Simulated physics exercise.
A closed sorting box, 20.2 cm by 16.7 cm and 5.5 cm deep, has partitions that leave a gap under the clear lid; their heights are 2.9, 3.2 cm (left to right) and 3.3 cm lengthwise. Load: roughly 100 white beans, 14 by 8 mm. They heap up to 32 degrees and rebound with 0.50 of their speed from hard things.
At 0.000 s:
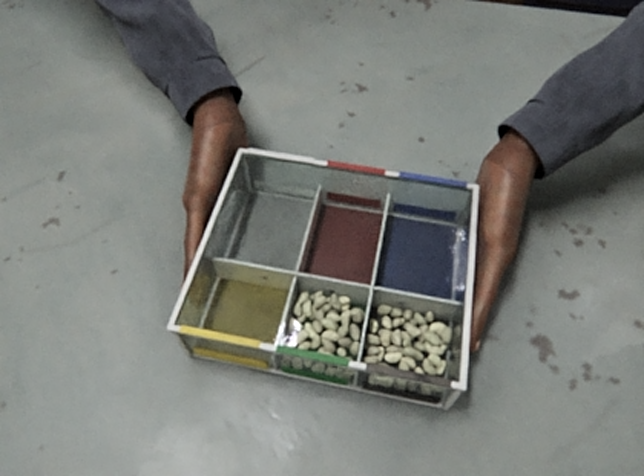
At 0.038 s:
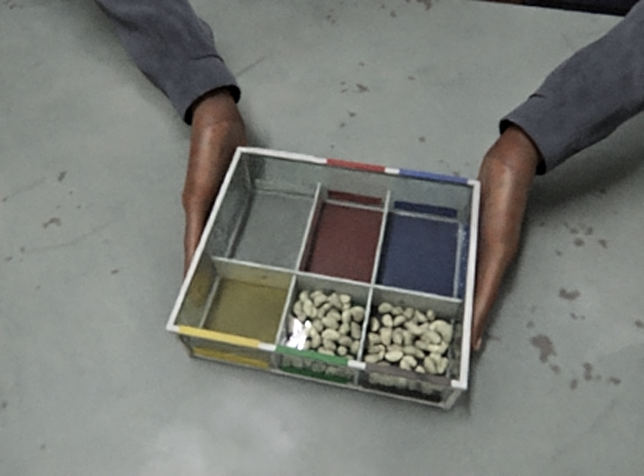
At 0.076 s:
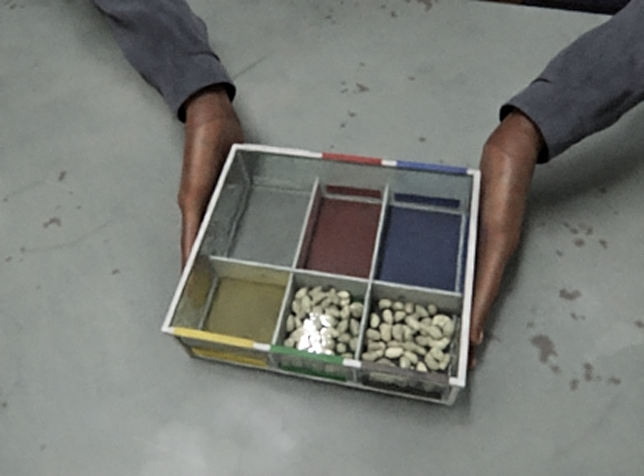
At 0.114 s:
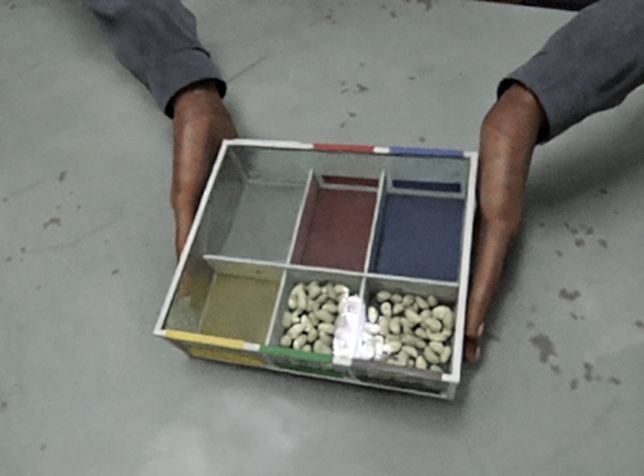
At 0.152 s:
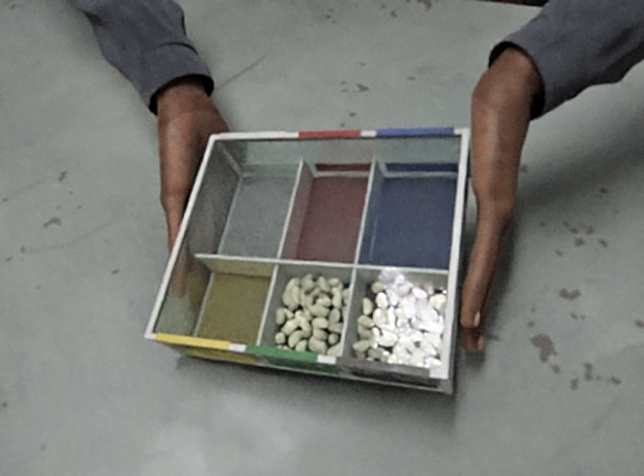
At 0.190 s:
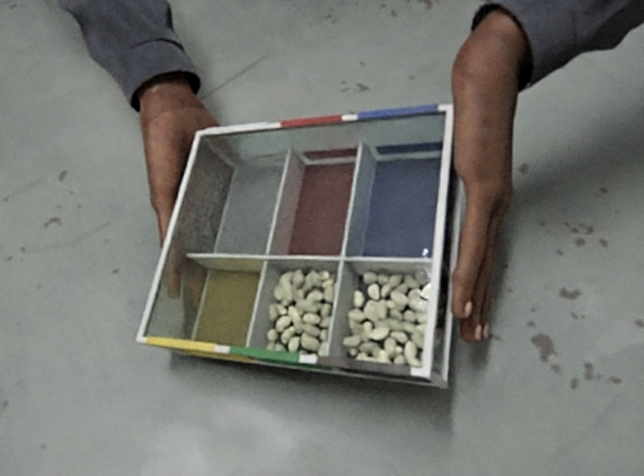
Two hands tilt a clear-lidded box of white beans down toward the left front.
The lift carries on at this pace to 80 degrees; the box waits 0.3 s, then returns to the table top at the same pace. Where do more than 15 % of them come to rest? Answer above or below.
Red: Below, blue: Below, green: Above, yellow: Above, white: Below, black: Above.
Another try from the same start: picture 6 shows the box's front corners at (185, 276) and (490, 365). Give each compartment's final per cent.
Red 0; blue 20; green 35; yellow 0; white 0; black 45.
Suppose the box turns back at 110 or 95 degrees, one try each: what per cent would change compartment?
Some 85 and 75 per cent.
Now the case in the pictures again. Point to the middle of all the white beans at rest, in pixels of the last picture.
Near (290, 343).
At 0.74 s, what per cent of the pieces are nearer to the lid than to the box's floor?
Roughly 40 per cent.
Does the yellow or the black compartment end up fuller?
The yellow one has more.
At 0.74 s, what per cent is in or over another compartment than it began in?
Some 35 per cent.
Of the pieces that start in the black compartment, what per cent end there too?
Roughly 50 per cent.
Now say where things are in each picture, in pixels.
In the first frame, box tilt 0 degrees, front corners at (174, 326) and (459, 384); green 50 %, black 50 %.
In the second frame, box tilt 1 degrees, front corners at (174, 326) and (460, 383).
In the third frame, box tilt 4 degrees, front corners at (169, 328) and (458, 380), lowest corner left front.
In the fourth frame, box tilt 10 degrees, front corners at (161, 331) and (452, 376), lowest corner left front.
In the fifth frame, box tilt 17 degrees, front corners at (152, 334) and (441, 372), lowest corner left front.
In the sixth frame, box tilt 24 degrees, front corners at (144, 337) and (423, 369), lowest corner left front; green 50 %, black 50 %. The box's pace is about 185 degrees a second.
Then, at 0.74 s, tilt 80 degrees; green 40 %, yellow 25 %, black 35 %.
After 1.10 s, tilt 46 degrees; green 30 %, yellow 45 %, black 25 %.
Then, at 1.56 s, tilt 0 degrees; green 30 %, yellow 45 %, black 25 %.
At rest (2.1 s), red 0 %, blue 0 %, green 30 %, yellow 45 %, white 0 %, black 25 %.
